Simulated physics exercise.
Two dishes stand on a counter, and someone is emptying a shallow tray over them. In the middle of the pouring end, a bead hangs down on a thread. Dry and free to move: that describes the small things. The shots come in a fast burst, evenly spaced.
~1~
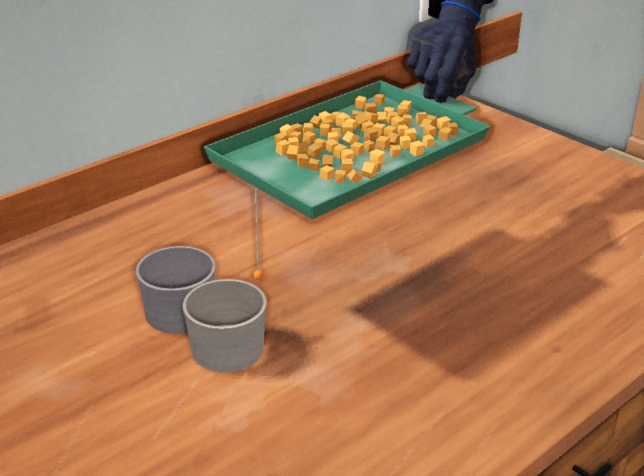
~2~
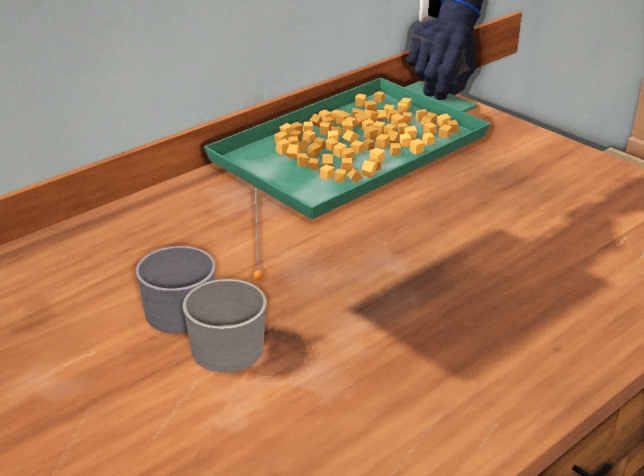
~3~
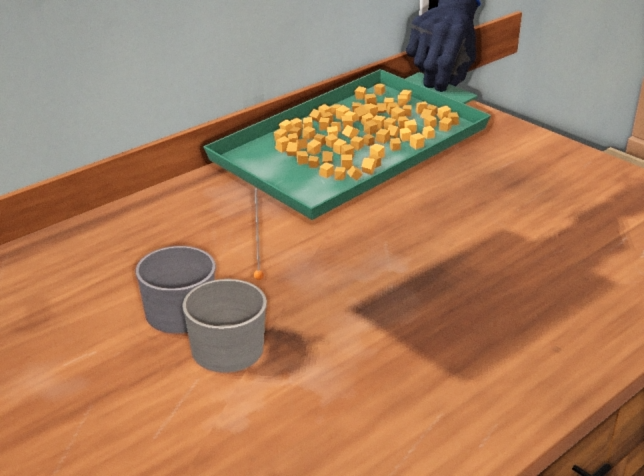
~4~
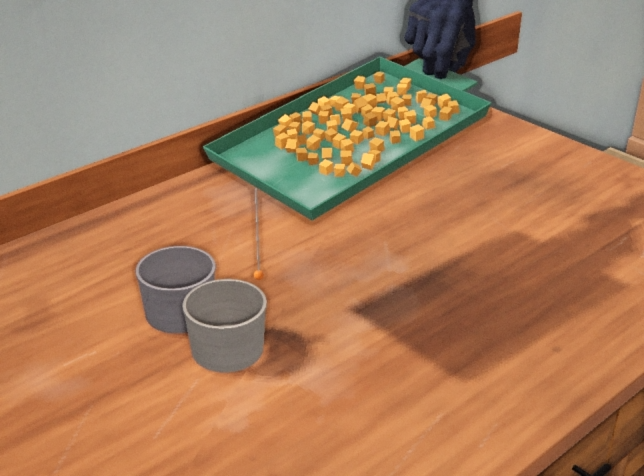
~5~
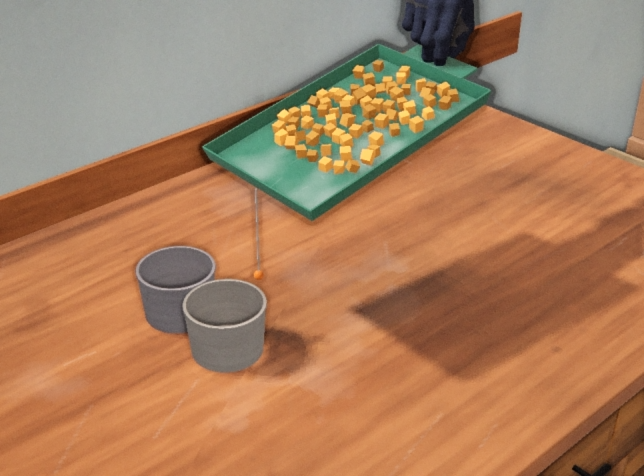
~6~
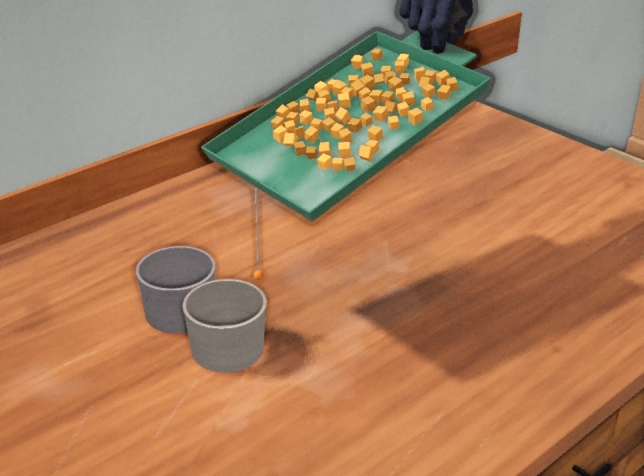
Green tray of small golden cubes slowly tilting as a dark-gloved hand raises its far end above a counter with two grey cups.
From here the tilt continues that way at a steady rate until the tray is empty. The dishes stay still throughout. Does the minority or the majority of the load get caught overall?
The minority of it gets caught.
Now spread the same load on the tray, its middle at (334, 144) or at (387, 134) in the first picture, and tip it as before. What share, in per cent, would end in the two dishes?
In order, 30 per cent then 40 per cent.
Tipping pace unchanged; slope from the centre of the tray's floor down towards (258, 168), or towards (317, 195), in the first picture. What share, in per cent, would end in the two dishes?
So it's 70 percent with the first slope and 10 percent with the other.
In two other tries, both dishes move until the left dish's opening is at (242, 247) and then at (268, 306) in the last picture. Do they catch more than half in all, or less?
Taking the tries in order: A minor share, followed by a minor share.
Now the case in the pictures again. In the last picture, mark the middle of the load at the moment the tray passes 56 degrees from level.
In the last view, the load is centred near (275, 159).
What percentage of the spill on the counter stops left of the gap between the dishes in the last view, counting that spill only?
Close to 50 per cent.
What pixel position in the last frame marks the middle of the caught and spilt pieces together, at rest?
At about (217, 374), give or take.
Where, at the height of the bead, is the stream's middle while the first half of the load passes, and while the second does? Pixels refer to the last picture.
First roughly (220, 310), then roughly (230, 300).
Just after the last frame, tray tipped steeply; almost all on the tray; just a few in the air.
A moment on, tray tipped right over; almost all on the tray; about a tenth outside both; just a few in the air.
Further on, tray tipped past a quarter turn; roughly a quarter in the right dish; about a tenth in the left dish; roughly two thirds outside both.
When it is over, tray tipped past a quarter turn; roughly a quarter in the right dish; about a tenth in the left dish; roughly two thirds outside both.
